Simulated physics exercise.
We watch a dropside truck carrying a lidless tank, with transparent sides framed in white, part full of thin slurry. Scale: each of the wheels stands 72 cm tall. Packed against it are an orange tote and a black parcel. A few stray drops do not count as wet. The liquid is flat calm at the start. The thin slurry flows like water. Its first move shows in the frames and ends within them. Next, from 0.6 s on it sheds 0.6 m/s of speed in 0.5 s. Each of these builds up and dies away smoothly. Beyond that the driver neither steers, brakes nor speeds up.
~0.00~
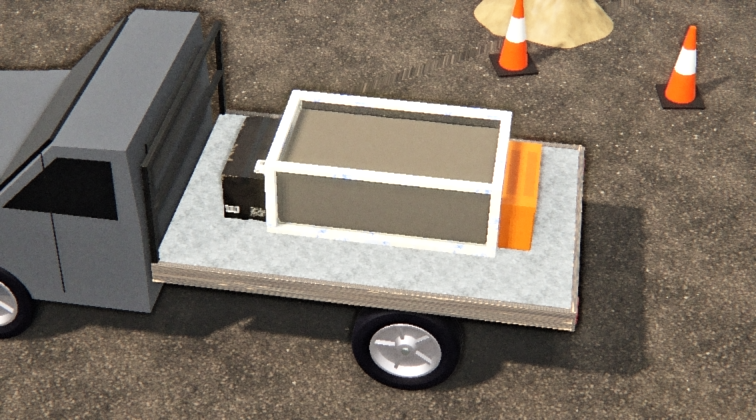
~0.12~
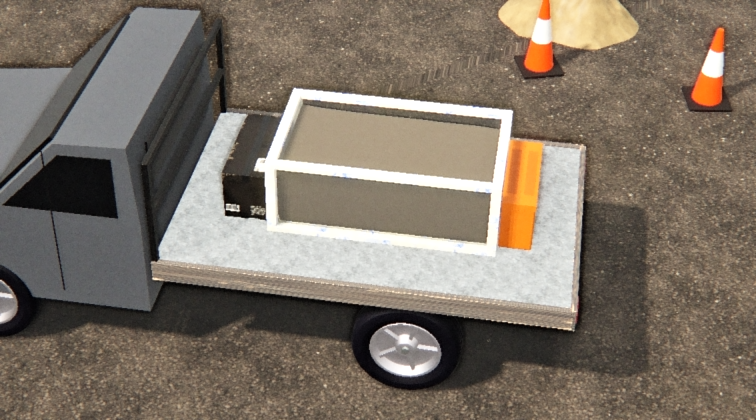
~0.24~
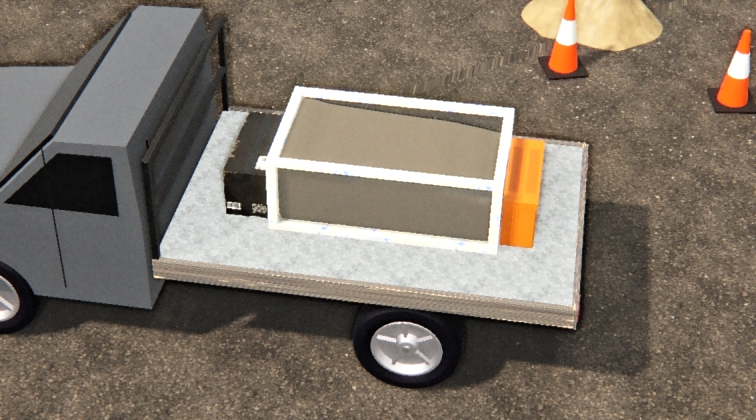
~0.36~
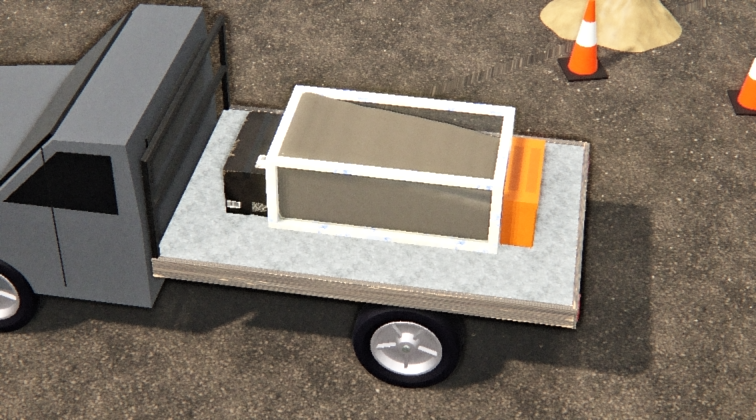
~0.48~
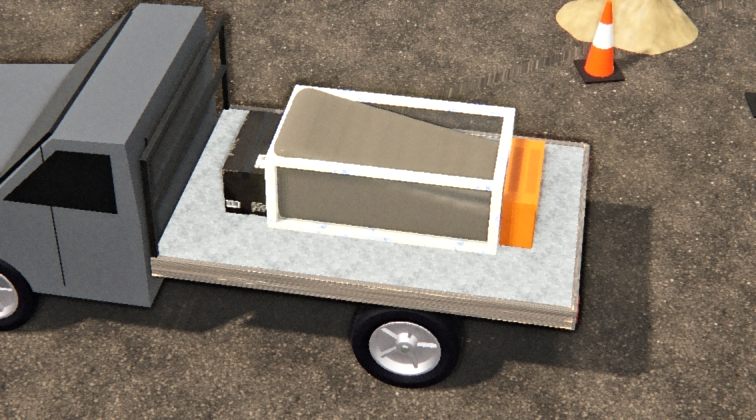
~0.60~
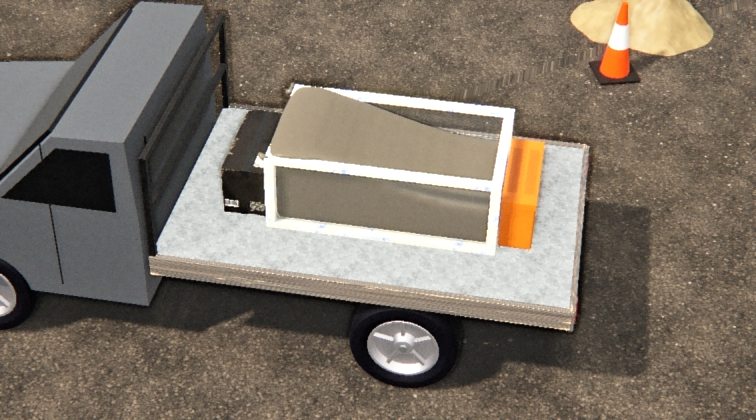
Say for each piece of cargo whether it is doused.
First the orange tote: It stays dry. The black parcel gets wet.
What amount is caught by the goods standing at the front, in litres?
About 5 L.
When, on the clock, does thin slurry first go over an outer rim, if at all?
At about 0.9 s.
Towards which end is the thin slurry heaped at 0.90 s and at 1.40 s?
Towards the front, then the back.
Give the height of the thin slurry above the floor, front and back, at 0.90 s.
Front 50 cm, back 30 cm.
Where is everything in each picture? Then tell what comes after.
The first frame shows level at the front (311, 115); level at the back (487, 133); still flat; the front is on the left, levels are read along the far wall; the orange tote stands at the back; the black parcel stands at the front; a wheel hub at (404, 356).
The second frame shows level at the front (311, 114); level at the back (487, 132); still flat.
The third frame shows level at the front (313, 104); level at the back (489, 138); rising 6° towards the front.
The fourth frame shows level at the front (313, 97); level at the back (489, 141); rising 10° towards the front.
The fifth frame shows level at the front (313, 93); level at the back (488, 147); rising 13° towards the front.
The sixth frame shows level at the front (312, 93); level at the back (487, 148); rising 13° towards the front; a wheel hub at (402, 353).
Then, 0.90 s in, front 50 cm, middle 40 cm, back 30 cm above the floor; the loss stands at 1 per cent, over the front.
Then, 1.40 s in, front 36 cm, middle 39 cm, back 48 cm above the floor; the loss stands at 2 per cent, over the front.
Then, 1.90 s in, front 34 cm, middle 41 cm, back 44 cm above the floor; the loss stands at 2 per cent, over the front.
Then, 4.09 s in, the loss stands at 2 per cent, over the front; the orange tote has caught a few drops and the black parcel 5 litres.
